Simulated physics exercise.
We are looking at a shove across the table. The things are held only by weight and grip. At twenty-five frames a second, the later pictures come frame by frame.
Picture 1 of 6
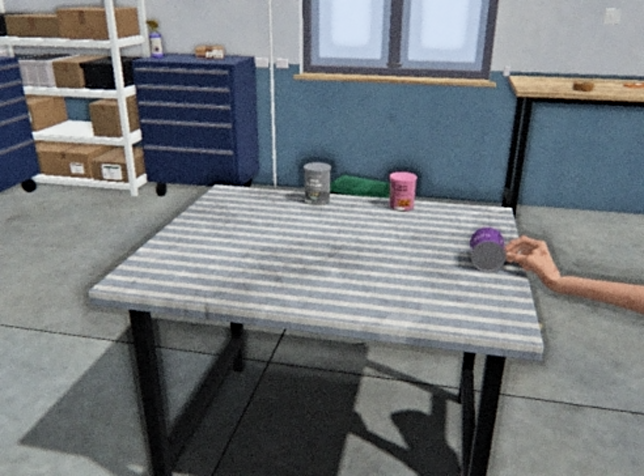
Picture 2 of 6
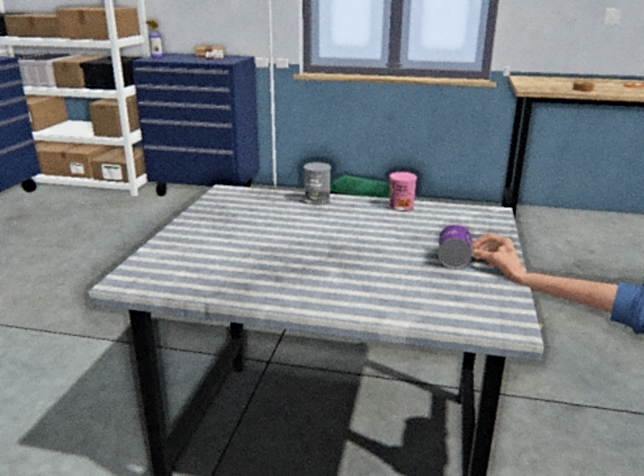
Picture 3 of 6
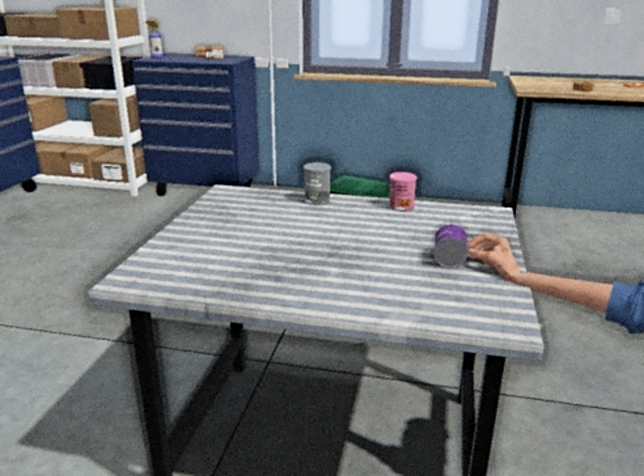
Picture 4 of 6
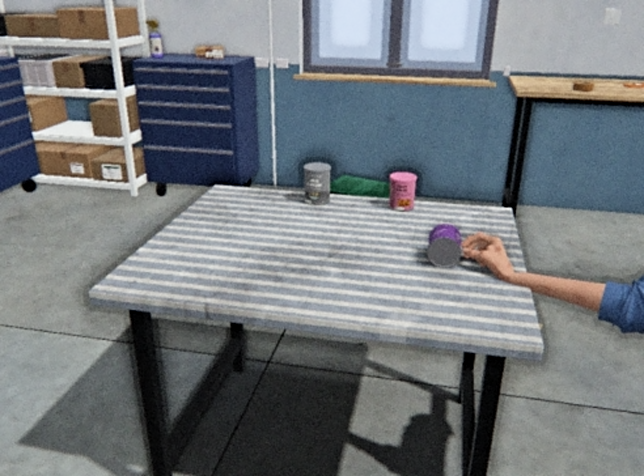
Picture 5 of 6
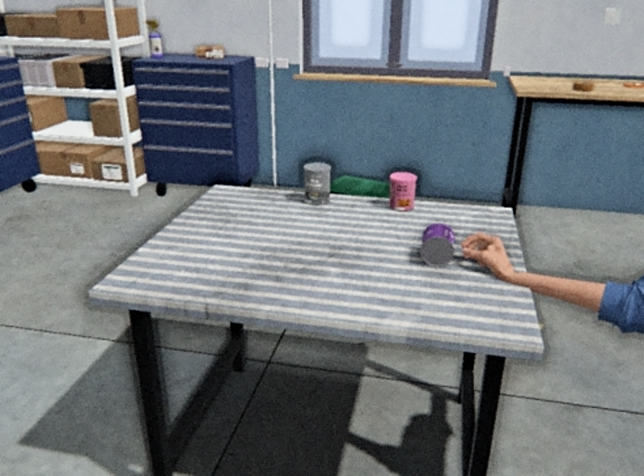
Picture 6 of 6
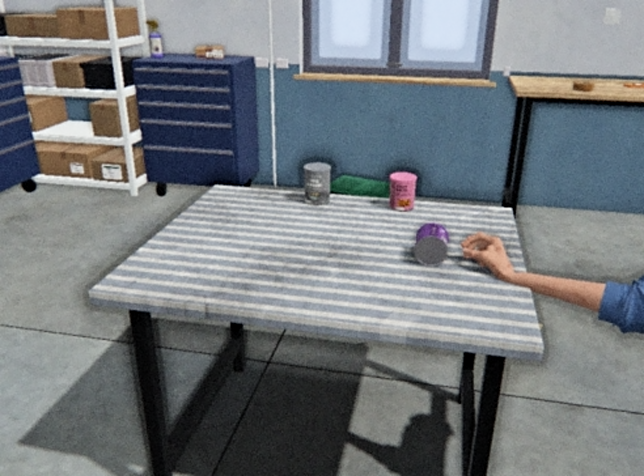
A grey-and-white striped table with black legs stands in a workshop, seen from slightly above by a still camera, with a blue-and-grey wall behind. A purple tin lies on its side near the right edge, while grey and pink tins stand at the back beside something green. A hand from the right shoves the purple tin left, then stays behind as it shifts slightly farther left.
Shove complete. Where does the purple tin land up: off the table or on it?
Spared a fall.
Then, 0.10 s past the last view, purple tin displaced about its own width near (418, 243).
Then, 0.30 s past the last view, purple tin displaced about its own width near (396, 241).
Then, 0.50 s past the last view, purple tin displaced well along near (384, 240).
Finally, moved from the start, purple tin. Final places as the last picture's camera would see them, purple tin near (381, 240).
